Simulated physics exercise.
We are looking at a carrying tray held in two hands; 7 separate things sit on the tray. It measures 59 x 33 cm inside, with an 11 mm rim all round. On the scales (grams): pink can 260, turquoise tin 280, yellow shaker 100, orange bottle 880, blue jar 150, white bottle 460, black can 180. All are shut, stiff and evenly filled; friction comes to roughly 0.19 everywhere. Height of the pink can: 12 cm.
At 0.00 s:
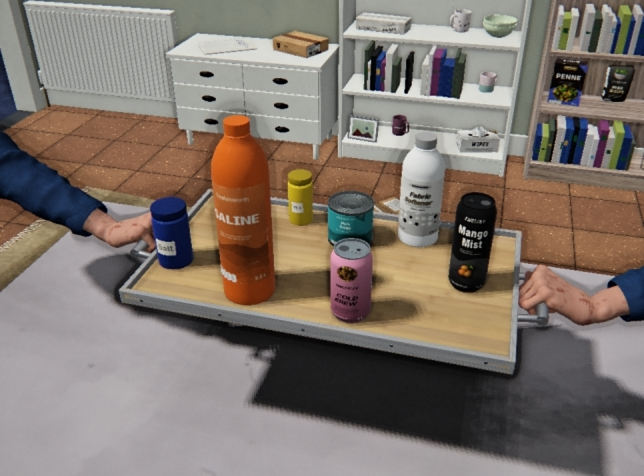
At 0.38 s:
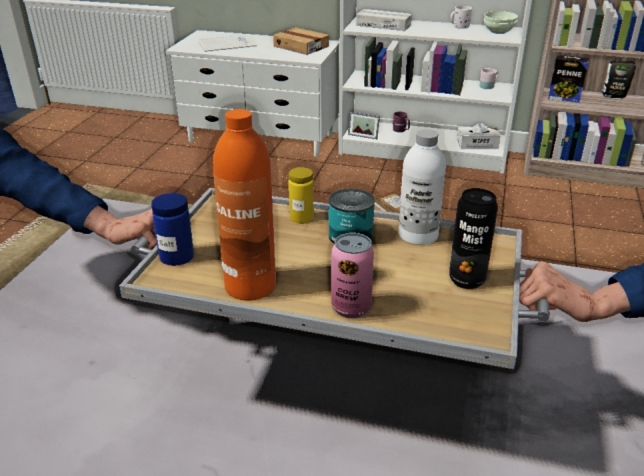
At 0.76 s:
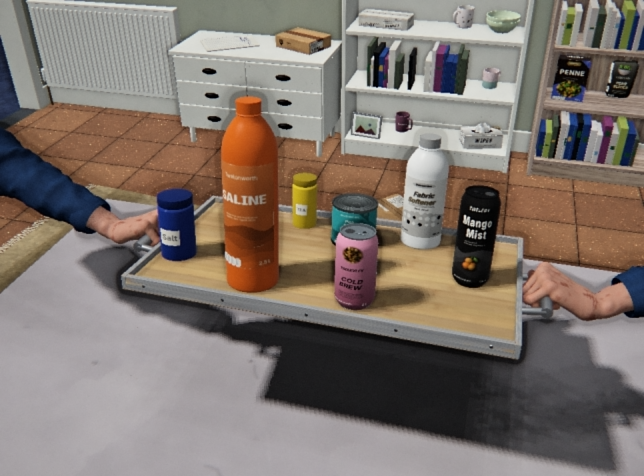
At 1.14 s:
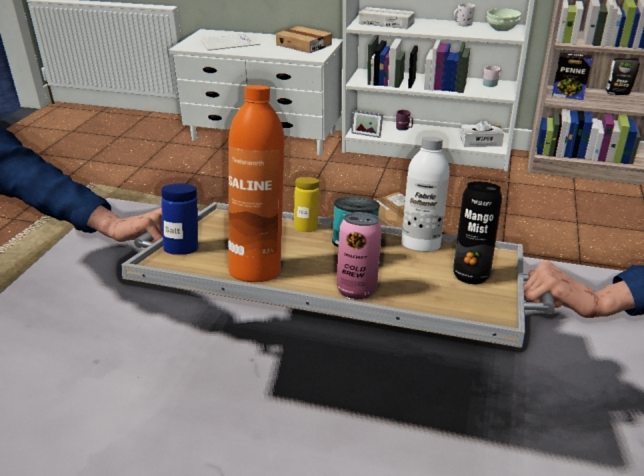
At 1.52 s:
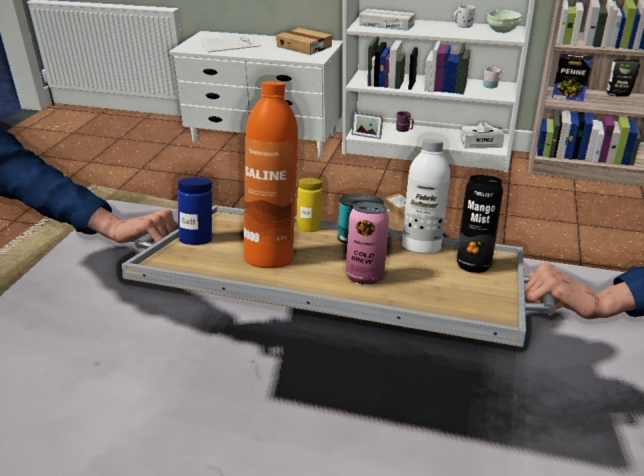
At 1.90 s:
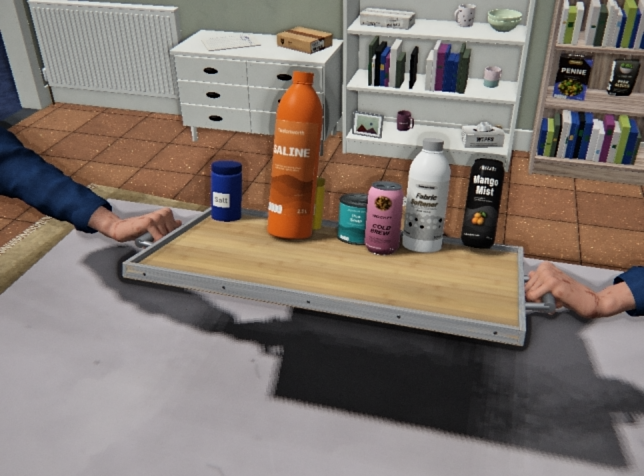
The clip shows two hands holding a wooden tray of seven containers and tilting its far edge downward; the orange bottle, pink can and blue jar slide away from the viewer, and the items gather along the far side.
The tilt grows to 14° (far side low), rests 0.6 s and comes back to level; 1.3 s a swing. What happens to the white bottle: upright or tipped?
The white bottle keeps standing.
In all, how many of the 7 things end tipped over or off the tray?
In all, 4.
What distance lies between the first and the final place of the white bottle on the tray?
About 1 cm.
Around 2.10 s, tilt 14°, far edge down; orange bottle and black can now off the tray; blue jar tipped 30° against what carries it; yellow shaker tipped 47° against what carries it.
Around 2.30 s, tilt 13°, far edge down; yellow shaker and blue jar now off the tray; pink can shifted 22 cm; turquoise tin shifted 4 cm.
Around 2.60 s, tilt 8°, far edge down; pink can shifted 22 cm; turquoise tin shifted 4 cm.
Finally (3.8 s), off the tray and tipped over, yellow shaker, orange bottle, blue jar and black can; not toppled but over 5 cm from the start, pink can; the other 2 still in place (within 5 cm). In the last view, white bottle near (429, 183).
